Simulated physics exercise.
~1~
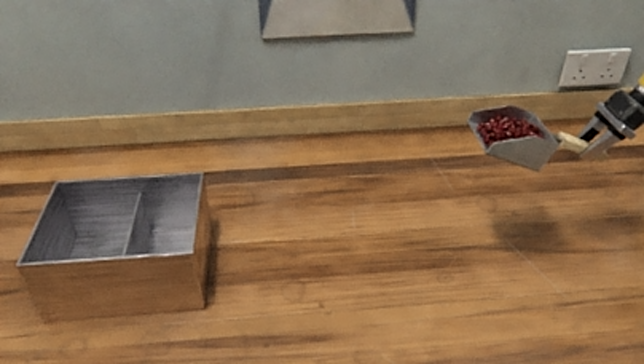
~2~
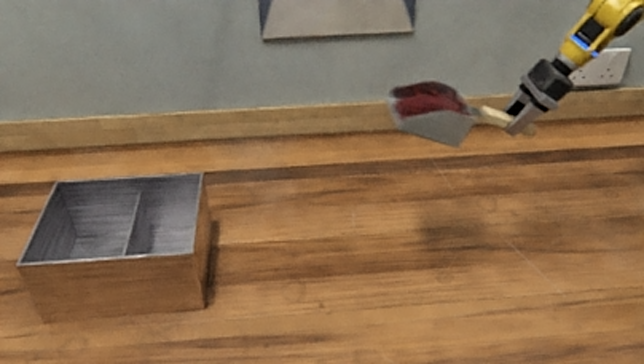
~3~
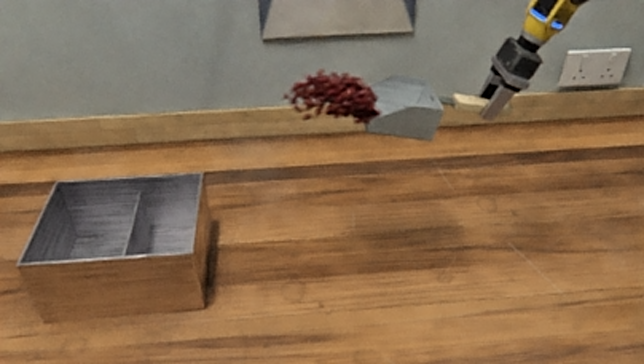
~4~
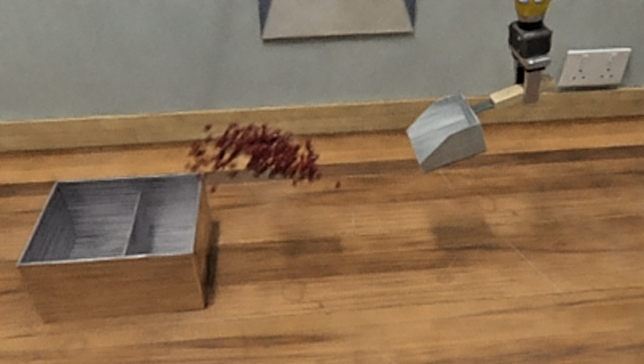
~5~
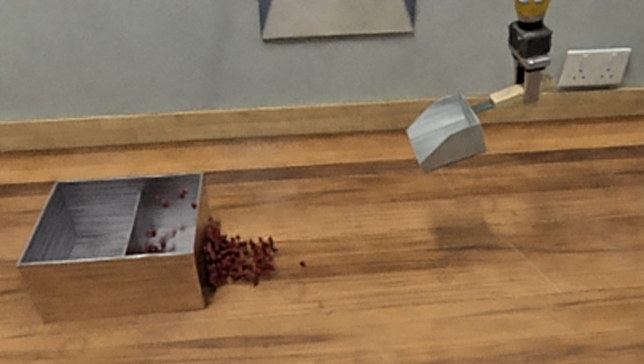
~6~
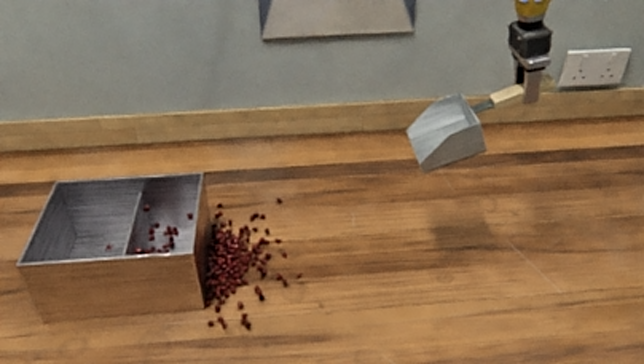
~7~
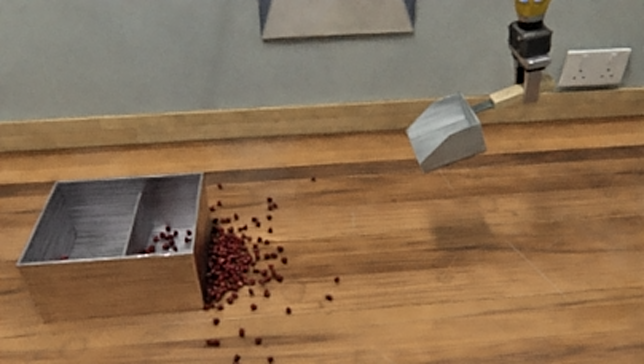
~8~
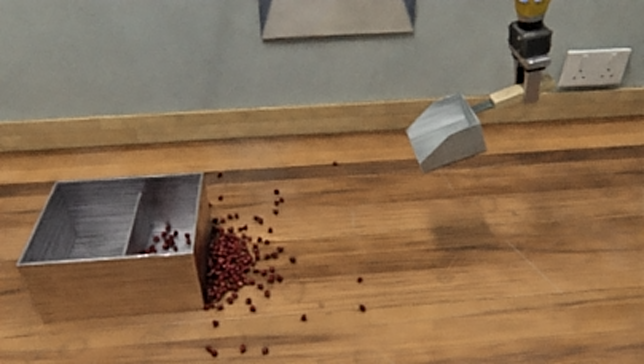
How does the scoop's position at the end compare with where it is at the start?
The scoop ends up somewhat farther to the left than where it starts, at roughly the same height and still on the right side of the view.
